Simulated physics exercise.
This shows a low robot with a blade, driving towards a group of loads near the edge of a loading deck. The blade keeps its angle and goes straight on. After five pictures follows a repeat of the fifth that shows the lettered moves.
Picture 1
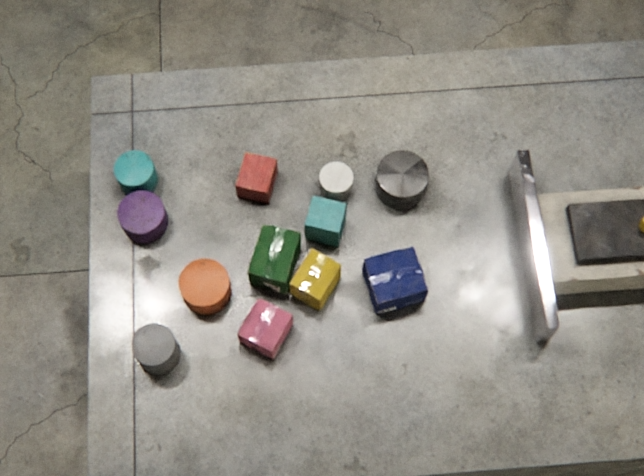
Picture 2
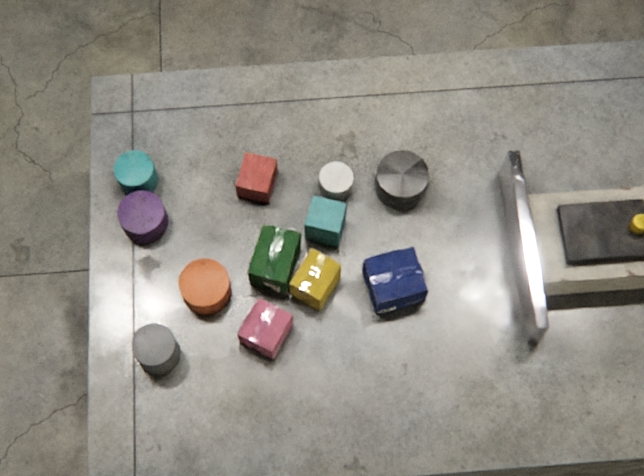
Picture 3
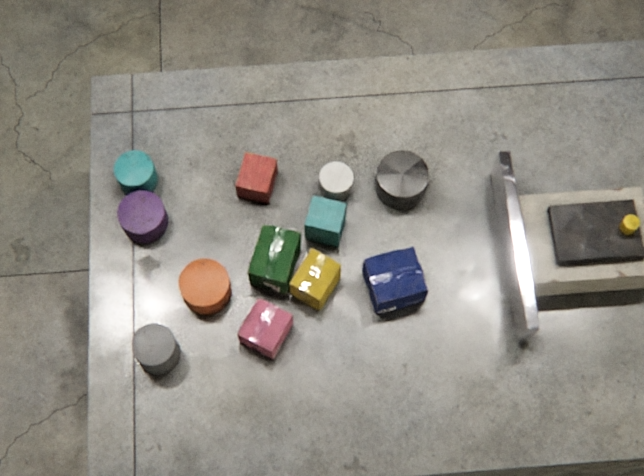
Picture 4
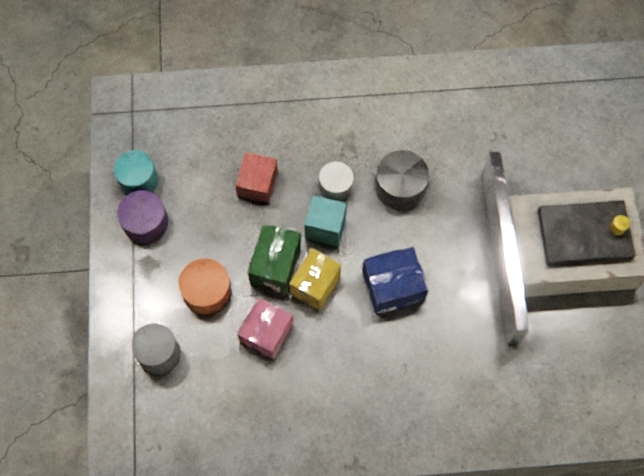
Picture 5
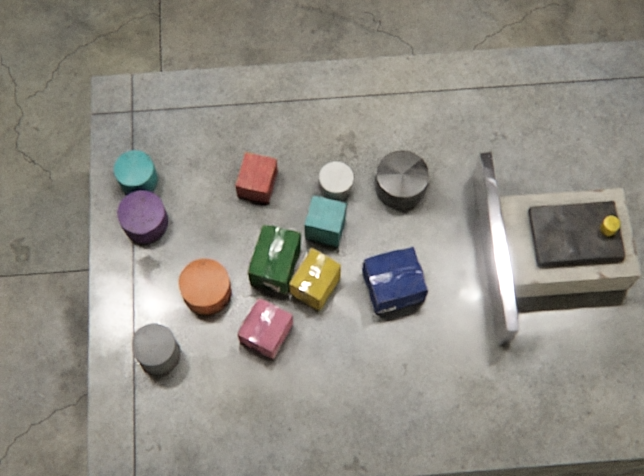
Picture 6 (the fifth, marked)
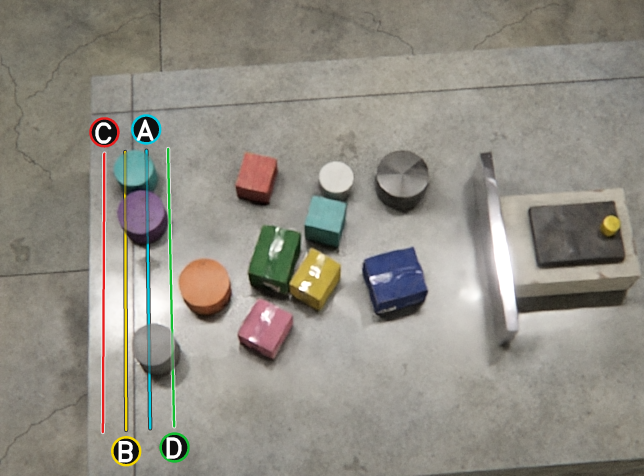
A concrete deck with a seam along its left and top edges is seen from a fixed view high above. Turquoise and purple canisters sit at upper left above orange and gray ones, with red, green, pink, yellow and turquoise boxes in the middle, and white and black round containers above a blue box. From the right, a low, pale robot slides slowly left, blade first, while the loads stay still.
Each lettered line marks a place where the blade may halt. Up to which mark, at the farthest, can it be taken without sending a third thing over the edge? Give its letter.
It should halt at D.
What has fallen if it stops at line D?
It is the orange canister.
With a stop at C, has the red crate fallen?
No.
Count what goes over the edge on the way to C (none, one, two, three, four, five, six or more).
Six or more.
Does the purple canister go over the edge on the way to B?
Yes.
On the marked copy, A at (148, 282); B at (126, 283); C at (104, 285); D at (171, 280).
With D. Early on, robot (453, 242); white pail (298, 183); black canister (340, 187).
Further on, robot (334, 250); orange canister (147, 292); red crate (177, 152).
At the end, robot (241, 257); orange canister over the edge; purple canister (96, 223); one fallen.
As for the rest, A drops five; B drops five; C drops nine.
